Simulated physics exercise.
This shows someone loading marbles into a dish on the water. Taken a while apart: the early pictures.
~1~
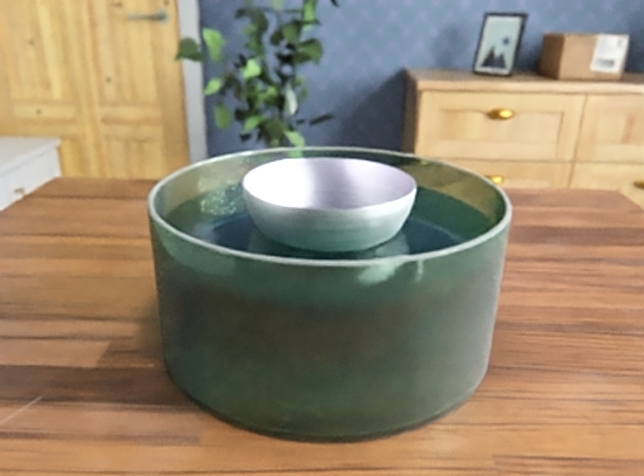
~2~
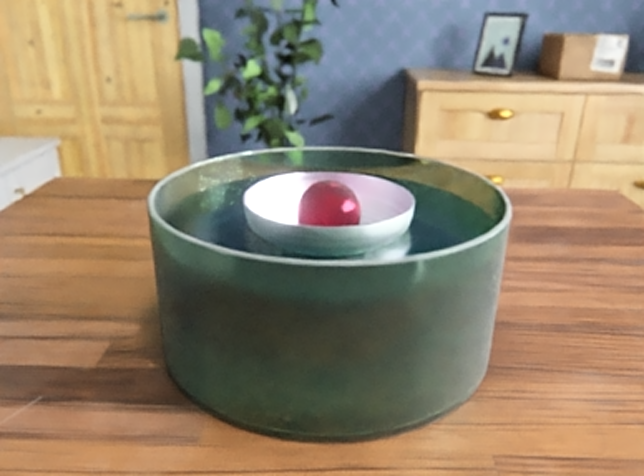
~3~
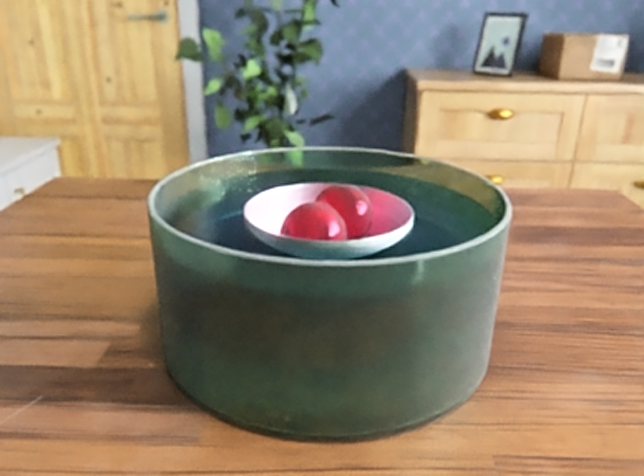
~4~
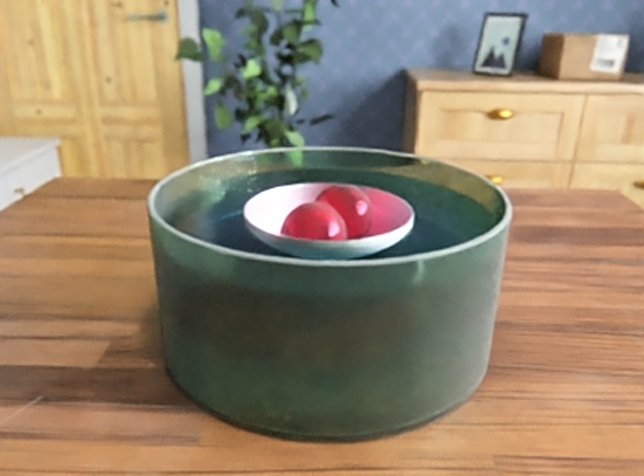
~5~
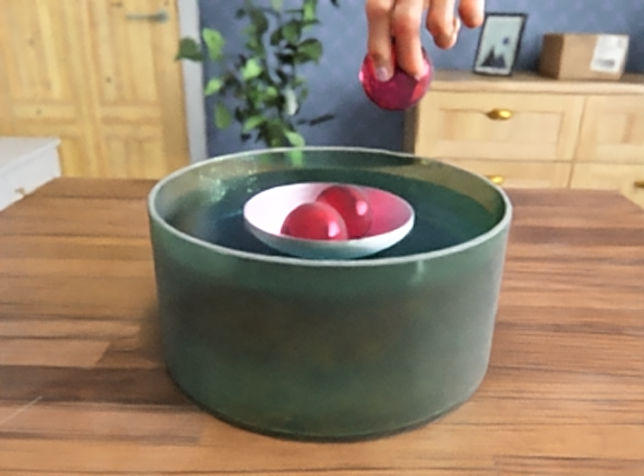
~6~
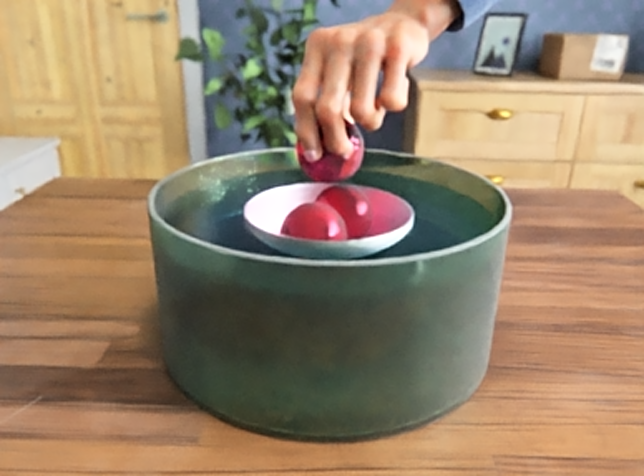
On a wooden table, a small pale dish floated in a green glass bowl of water, settling lower as two red balls were added, and then a hand brought another ball down over it.
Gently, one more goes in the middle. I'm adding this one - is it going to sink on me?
Yes, down it goes.
Soon after, the glass marble is in and the dish dips.
Later, water pours in over its edge.
In the end, the dish lies on the bottom with its load.
